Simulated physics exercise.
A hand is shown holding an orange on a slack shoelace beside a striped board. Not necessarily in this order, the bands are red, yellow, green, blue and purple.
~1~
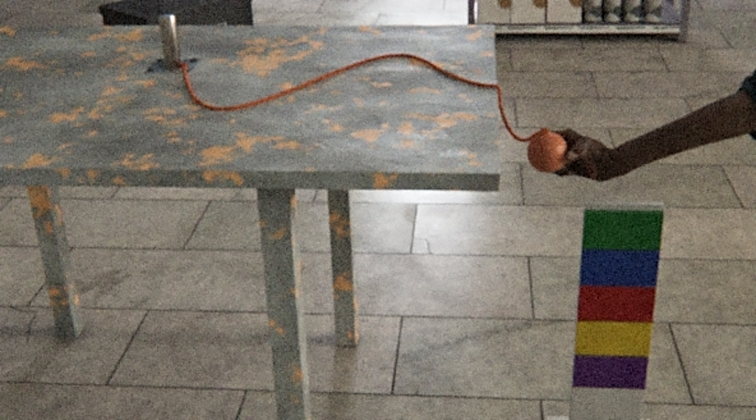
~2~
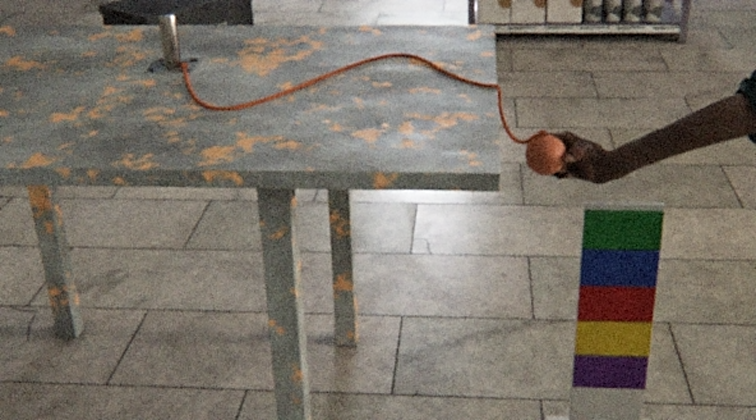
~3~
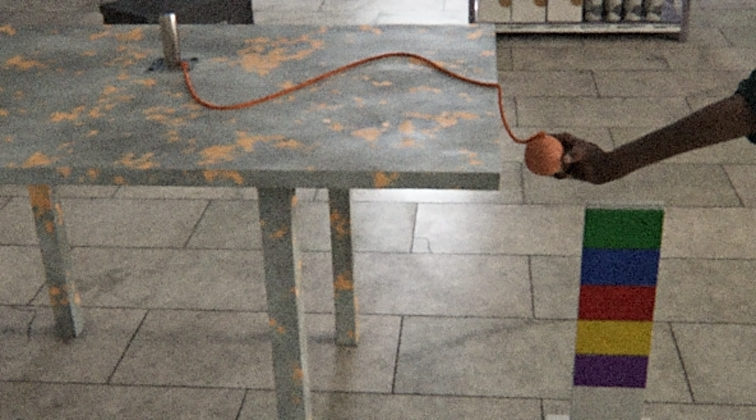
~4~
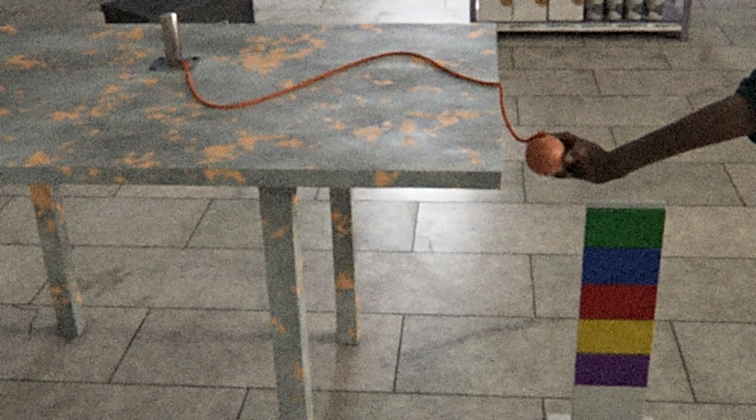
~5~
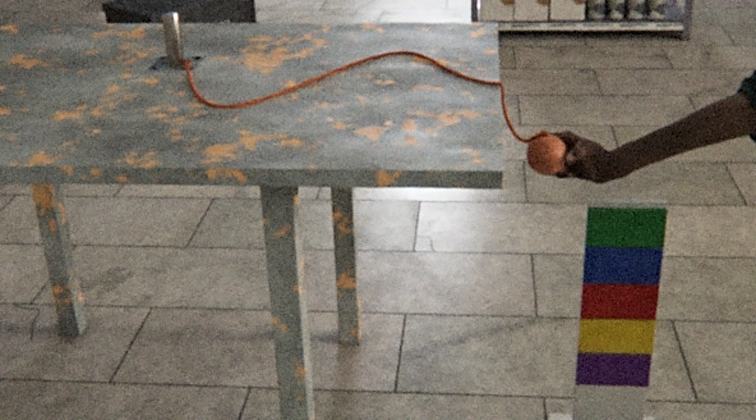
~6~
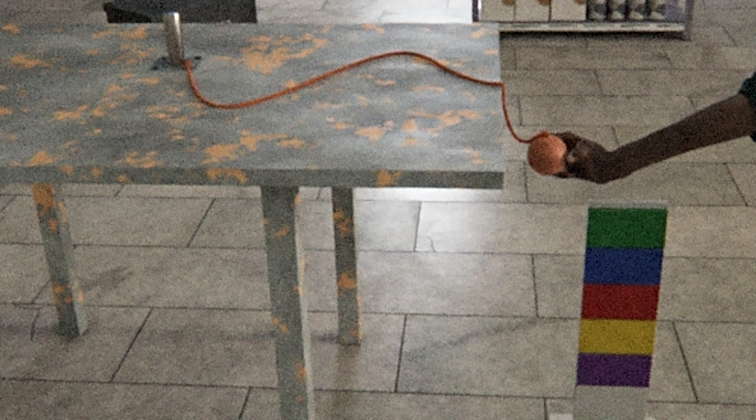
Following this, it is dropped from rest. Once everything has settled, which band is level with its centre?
The purple band.
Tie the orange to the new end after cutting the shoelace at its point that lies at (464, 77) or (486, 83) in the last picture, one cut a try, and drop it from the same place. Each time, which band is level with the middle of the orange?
One after the other: Blue; red.
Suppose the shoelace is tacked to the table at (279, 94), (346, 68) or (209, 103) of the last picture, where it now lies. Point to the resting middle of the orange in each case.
For the three tries you'd see (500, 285), (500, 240) and (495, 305).
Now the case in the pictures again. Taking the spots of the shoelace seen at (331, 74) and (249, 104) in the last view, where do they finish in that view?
(458, 78), then (350, 72).
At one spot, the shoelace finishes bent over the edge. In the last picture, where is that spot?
Roughly (358, 63).
Early on, orange near (533, 372); level with purple.
Midway, orange near (463, 340); level with purple.
Near the end, orange near (505, 345); level with purple.
Finally, orange near (490, 355); level with purple. Its middle rests at the purple band.
